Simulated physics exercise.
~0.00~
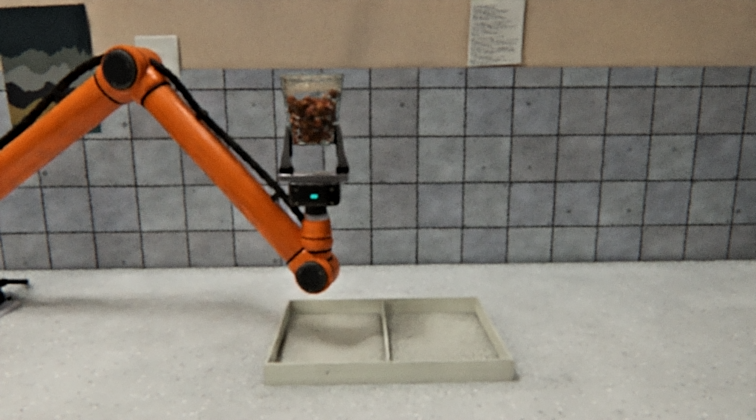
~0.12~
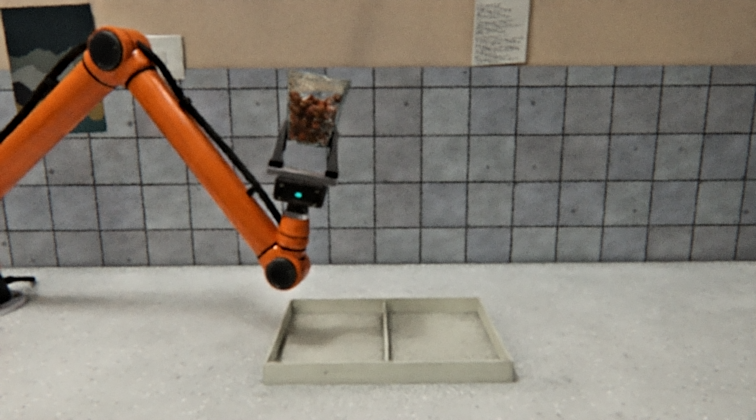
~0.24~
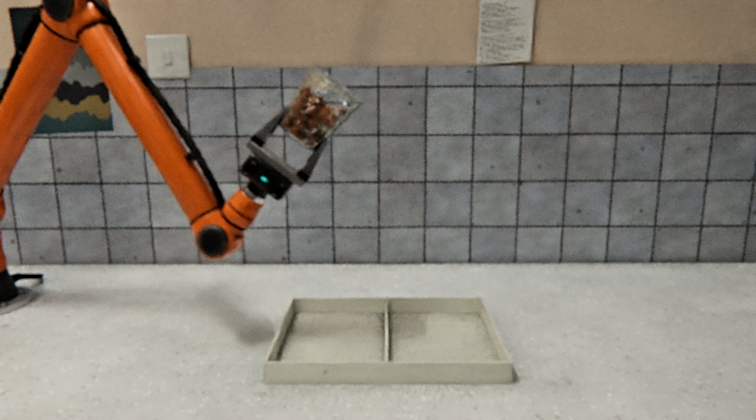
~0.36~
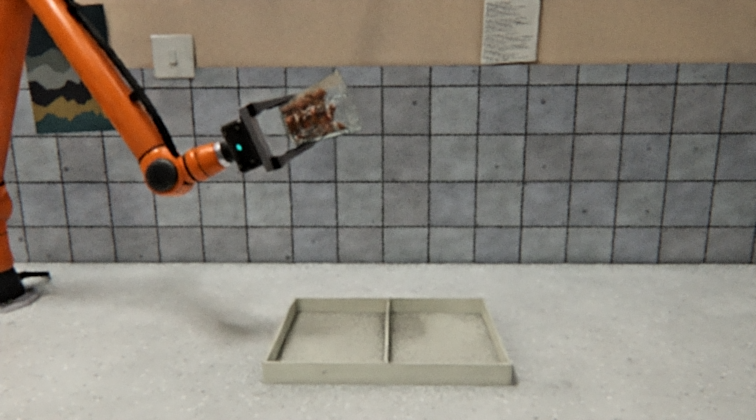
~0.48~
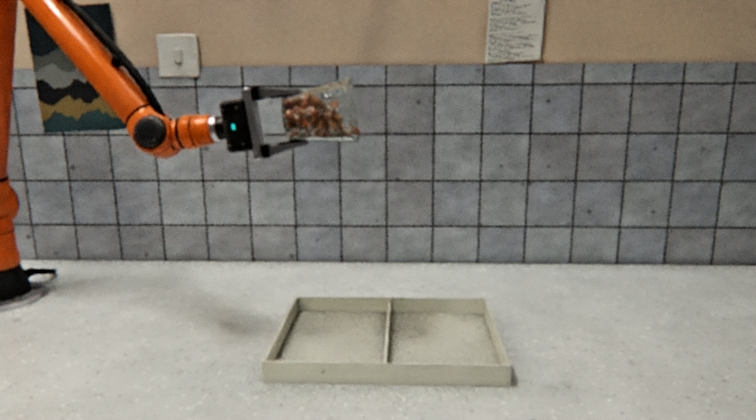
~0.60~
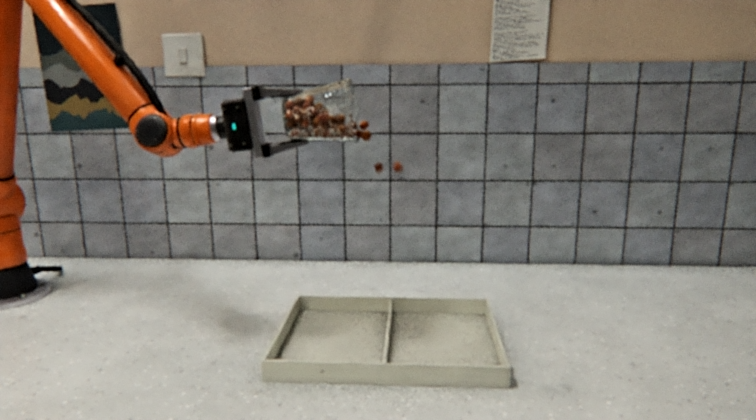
Above a divided tray, an orange robot arm tips a clear tumbler rightward, spilling a few nuts.
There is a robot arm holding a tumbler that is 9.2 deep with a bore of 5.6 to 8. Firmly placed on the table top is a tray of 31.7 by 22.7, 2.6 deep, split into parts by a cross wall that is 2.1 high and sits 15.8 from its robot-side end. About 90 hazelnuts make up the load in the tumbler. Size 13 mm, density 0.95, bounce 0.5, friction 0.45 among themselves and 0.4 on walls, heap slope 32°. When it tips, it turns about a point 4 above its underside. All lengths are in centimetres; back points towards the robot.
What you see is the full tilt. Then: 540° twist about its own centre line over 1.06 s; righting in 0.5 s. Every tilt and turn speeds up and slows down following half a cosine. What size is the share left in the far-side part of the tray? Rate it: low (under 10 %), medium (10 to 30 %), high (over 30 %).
Rating: High.
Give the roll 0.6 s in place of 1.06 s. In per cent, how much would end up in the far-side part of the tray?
Expected share: Some 45 %.
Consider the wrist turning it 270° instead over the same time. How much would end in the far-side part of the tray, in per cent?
It would be roughly 40 percent.
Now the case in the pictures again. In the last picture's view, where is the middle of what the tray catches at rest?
Near (449, 332).
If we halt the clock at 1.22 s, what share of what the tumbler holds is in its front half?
About 20 %.
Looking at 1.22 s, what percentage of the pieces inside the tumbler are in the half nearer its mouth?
50 %.
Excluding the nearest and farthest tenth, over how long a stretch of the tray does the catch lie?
14 cm, roughly.
After 1.22 s, tipped 83°, highest piece 36 above the table; 58 in the tumbler, 12 in the far-side part, 2 in the robot-side part, 15 in flight or on a rim.
After 1.85 s, tipped 57°, highest piece 35 above the table; 43 in the far-side part, 35 in the tumbler, 5 in the robot-side part, 2 on the table or floor, 2 in flight or on a rim.
After 2.36 s, upright, highest piece 35 above the table; 45 in the far-side part, 35 in the tumbler, 5 in the robot-side part, 2 on the table or floor.
After 3.06 s, upright, highest piece 35 above the table; 45 in the far-side part, 35 in the tumbler, 5 in the robot-side part, 2 on the table or floor.
In the end, 45 in the far-side part, 35 in the tumbler, 5 in the robot-side part, 2 on the table or floor. That is 52 % in the far-side part of the tray.
